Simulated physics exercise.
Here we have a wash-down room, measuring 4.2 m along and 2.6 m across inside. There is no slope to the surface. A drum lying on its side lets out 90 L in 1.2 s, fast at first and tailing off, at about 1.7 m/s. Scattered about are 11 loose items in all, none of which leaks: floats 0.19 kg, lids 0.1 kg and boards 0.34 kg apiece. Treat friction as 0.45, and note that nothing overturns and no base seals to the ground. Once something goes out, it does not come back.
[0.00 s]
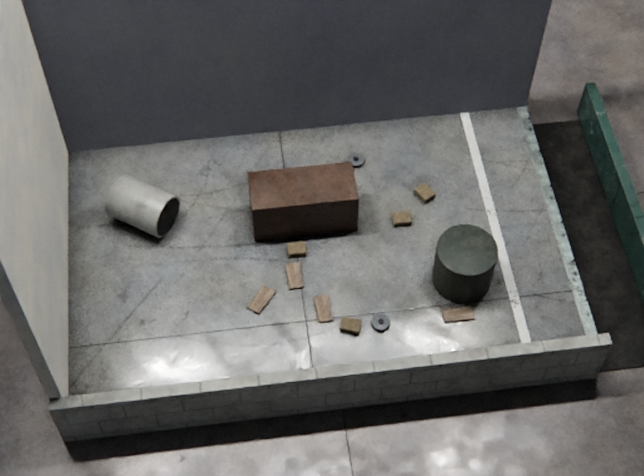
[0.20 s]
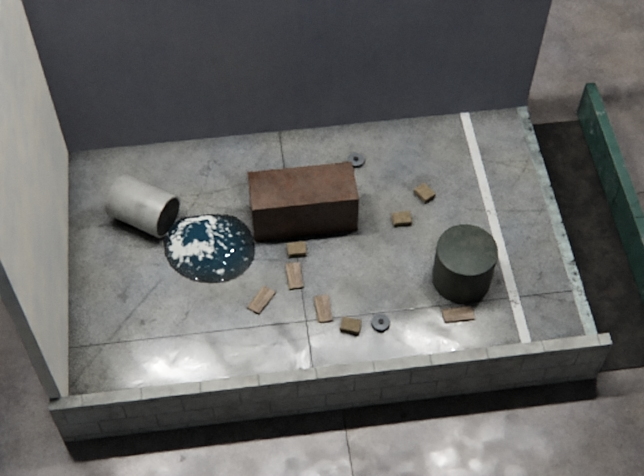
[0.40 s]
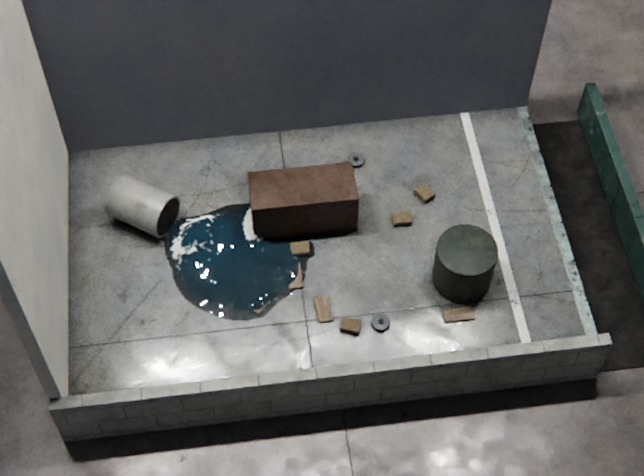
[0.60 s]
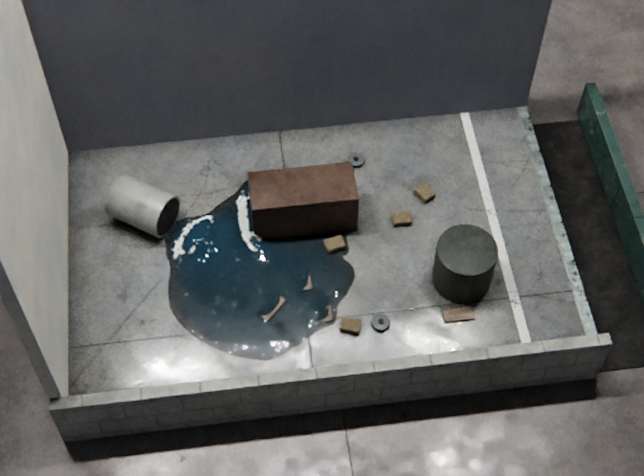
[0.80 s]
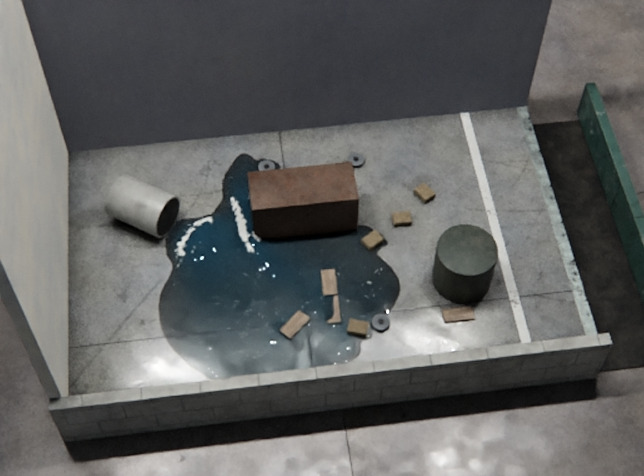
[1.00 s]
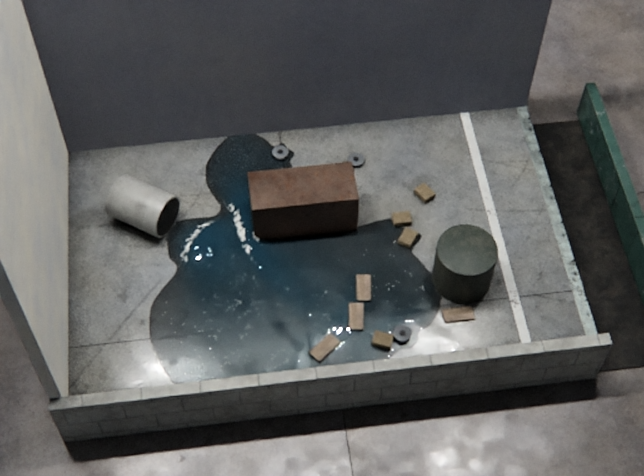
A walled concrete room with a low front kerb is seen from high above by a still camera. A white drum lies at left, a brown block sits near the centre and a dark green cylinder stands at right, with small tan pieces and grey rings scattered between. Dark blue, foam-flecked water pours from the drum, spreads forward, rightward and behind the block, and carries several pieces to the right.
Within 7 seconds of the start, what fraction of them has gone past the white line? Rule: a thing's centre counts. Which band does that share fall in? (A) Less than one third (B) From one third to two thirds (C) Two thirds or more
B, from one third to two thirds.
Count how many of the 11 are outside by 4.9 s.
Count: 6.
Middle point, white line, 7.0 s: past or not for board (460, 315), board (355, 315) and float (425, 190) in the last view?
Respectively: Crossed; crossed; held back.
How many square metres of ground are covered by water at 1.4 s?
About 4.0 m2 is covered.
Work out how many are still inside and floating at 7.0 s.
At that time the total is 2.
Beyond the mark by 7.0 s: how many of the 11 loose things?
Adding them up, I get 7.
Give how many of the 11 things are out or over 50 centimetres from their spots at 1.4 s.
7.
After 1.4 s 0 of 11 are over the mark; 5 afloat.
After 3.1 s 7 of 11 are over the mark; 1 afloat.
After 4.9 s 7 of 11 are over the mark; 0 afloat.
After 7.0 s 7 of 11 are over the mark; 2 afloat.
